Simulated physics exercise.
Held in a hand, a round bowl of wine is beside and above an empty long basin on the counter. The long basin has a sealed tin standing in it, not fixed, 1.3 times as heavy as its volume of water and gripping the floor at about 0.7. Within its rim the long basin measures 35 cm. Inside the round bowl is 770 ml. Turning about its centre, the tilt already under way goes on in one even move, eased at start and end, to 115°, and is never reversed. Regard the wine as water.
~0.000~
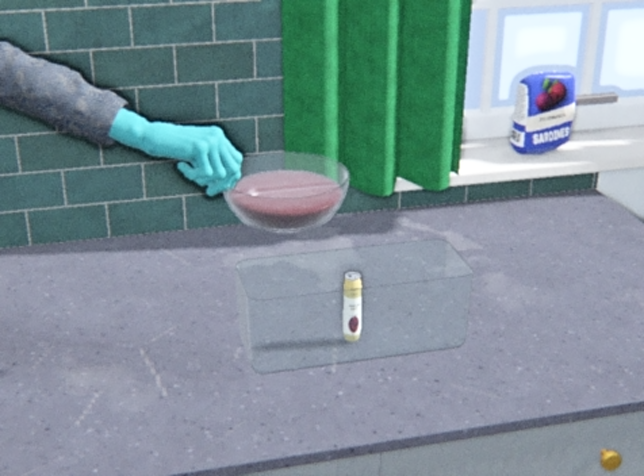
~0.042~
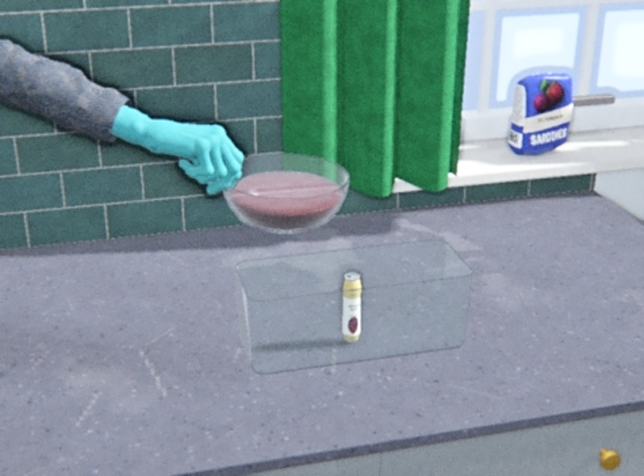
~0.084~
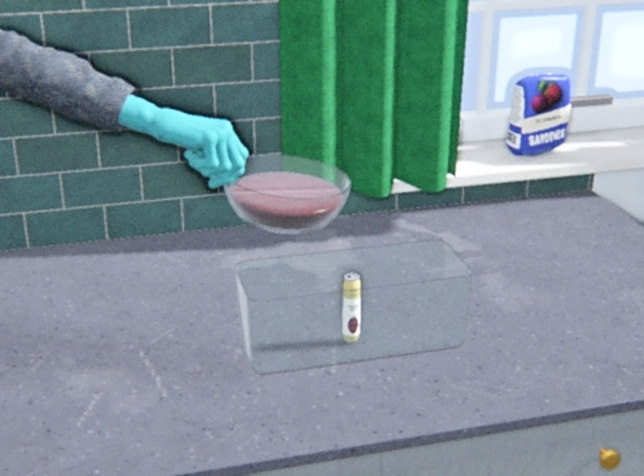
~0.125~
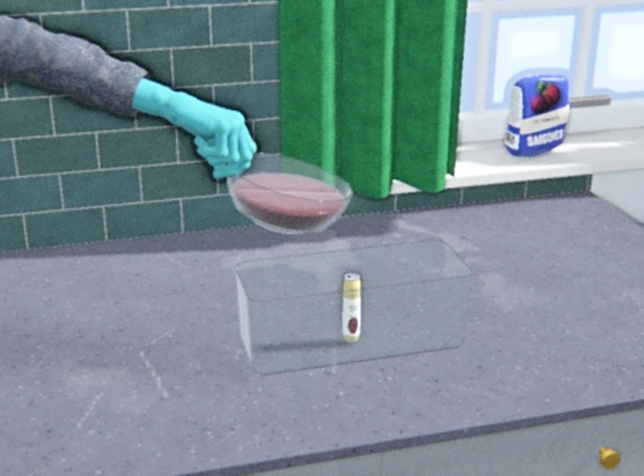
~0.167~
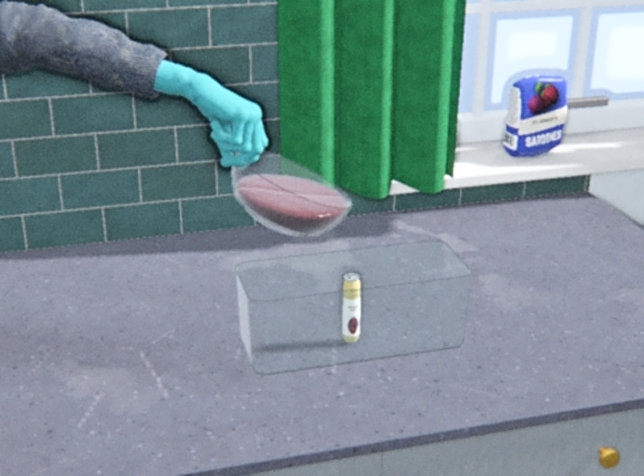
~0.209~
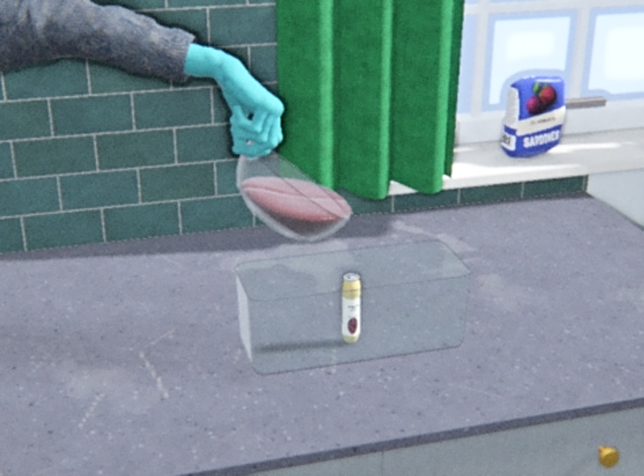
Kitchen counter by a green curtain, a teal-gloved hand steadily tilting a glass bowl of pink liquid above a clear rectangular basin.
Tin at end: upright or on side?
Upright.
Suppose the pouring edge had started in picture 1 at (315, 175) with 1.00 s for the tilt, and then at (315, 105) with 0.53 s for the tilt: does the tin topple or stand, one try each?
First it stays up; then it goes over.
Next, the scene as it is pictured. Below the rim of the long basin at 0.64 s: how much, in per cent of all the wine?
Around 88 in a hundred.
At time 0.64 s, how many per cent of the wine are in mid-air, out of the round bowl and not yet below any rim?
Near 8 per cent, I'd say.
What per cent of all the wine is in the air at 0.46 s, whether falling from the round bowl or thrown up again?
It comes to roughly 18 per cent.
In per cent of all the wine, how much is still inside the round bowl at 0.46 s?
At that time about 2 in a hundred parts are still held.
Then, 0.46 s in, the tilt is 109° and 2 per cent is still to pour; the tin stands where it began.
Then, 0.64 s in, the tilt is 115° and 0 per cent is still to pour; the tin stands where it began.
Then, 0.82 s in, the tilt is 115° and 1 per cent is still to pour; the tin stands where it began.
Then, 1.03 s in, the tilt is 115° and 0 per cent is still to pour; the tin stands where it began.
Finally, the tin stands where it began.
